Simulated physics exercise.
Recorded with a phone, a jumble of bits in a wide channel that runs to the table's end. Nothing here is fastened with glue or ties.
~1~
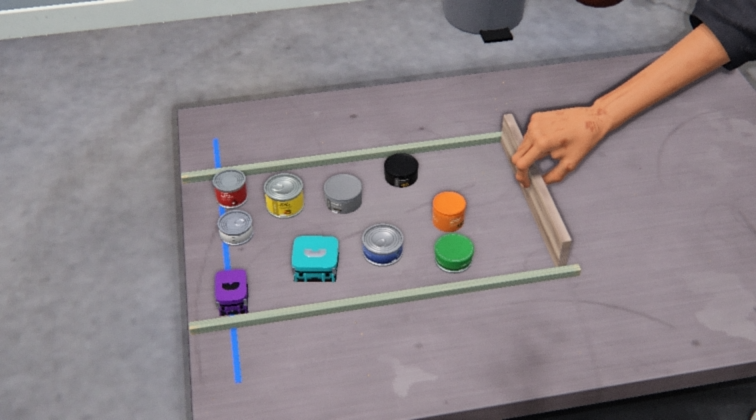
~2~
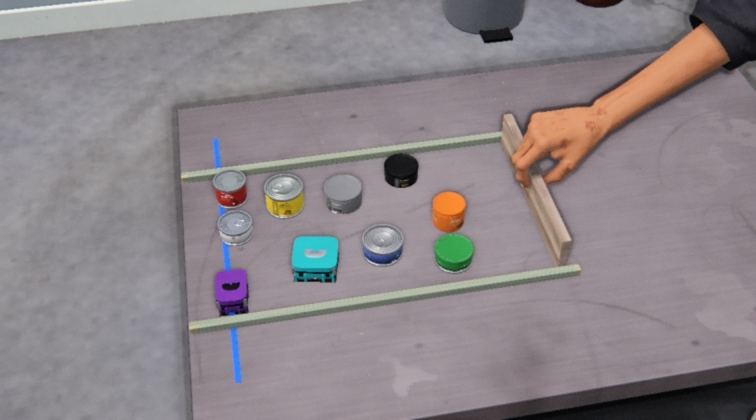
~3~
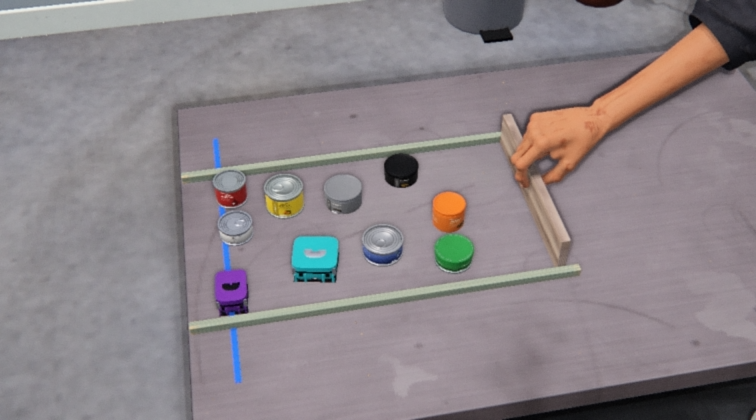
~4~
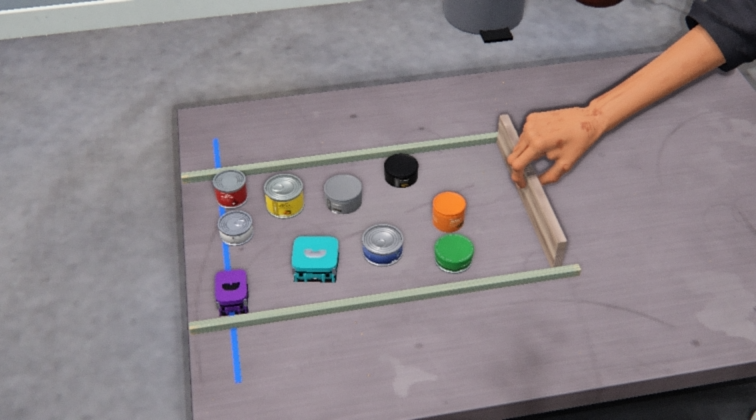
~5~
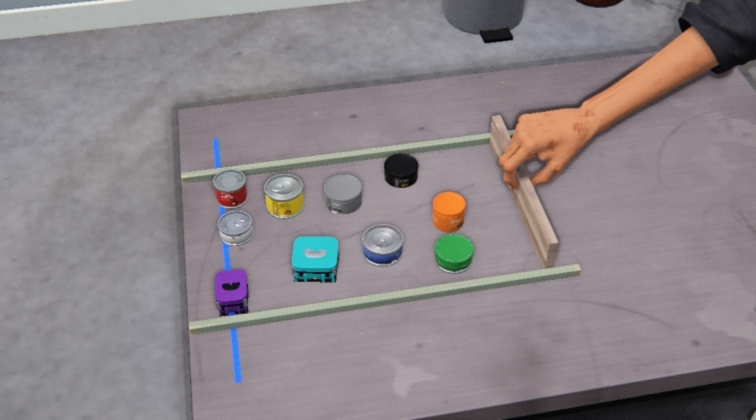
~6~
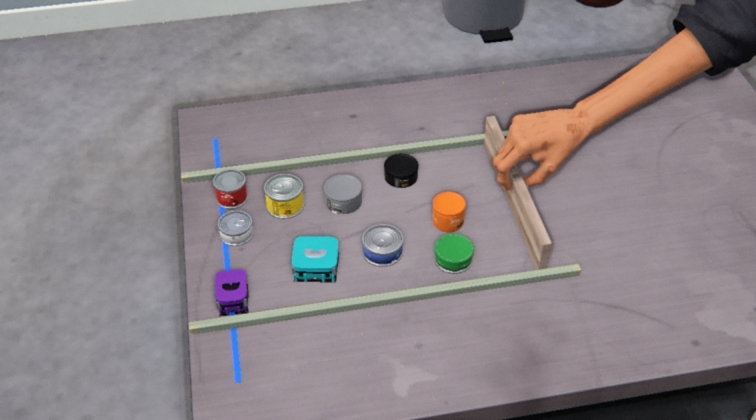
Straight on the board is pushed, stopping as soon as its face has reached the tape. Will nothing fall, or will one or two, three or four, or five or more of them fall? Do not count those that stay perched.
The sweep knocks five or above off.
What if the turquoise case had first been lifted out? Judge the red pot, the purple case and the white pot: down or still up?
Red pot: Over the edge. Purple case: Over the edge. White pot: Over the edge.
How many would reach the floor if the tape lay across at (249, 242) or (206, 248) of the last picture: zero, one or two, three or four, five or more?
Okay, so it's one to two for the first place and five or over for the second.
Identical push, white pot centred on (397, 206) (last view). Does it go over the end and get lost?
From that start the object is safe.
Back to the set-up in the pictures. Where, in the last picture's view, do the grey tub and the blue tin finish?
The first one ends at (203, 215), the second at (207, 268).
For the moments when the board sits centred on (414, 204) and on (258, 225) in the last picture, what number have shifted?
One spot: 4. Other spot: 10.
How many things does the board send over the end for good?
Exactly 5.
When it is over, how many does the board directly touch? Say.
The count in contact is 5.
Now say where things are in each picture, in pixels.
The first picture shows purple case (232, 293); red pot (231, 189); white pot (236, 228); board (533, 187); tape (225, 245).
The second picture shows red pot (231, 189); grey tub (343, 194).
The third picture shows white pot (236, 228); turquoise case (316, 260).
The fourth picture shows purple case (232, 293); blue tin (383, 245).
The fifth picture shows red pot (231, 189); orange tub (449, 212).
The sixth picture shows purple case (232, 293); red pot (231, 189); white pot (236, 228); board (514, 190); tape (225, 245).
Early on, none off yet; purple case at rest near (232, 293); red pot at rest near (231, 189); white pot at rest near (236, 228).
Finally, the number that fall off is five or more; lost, turquoise case, yellow pot, white pot, red pot and purple case.
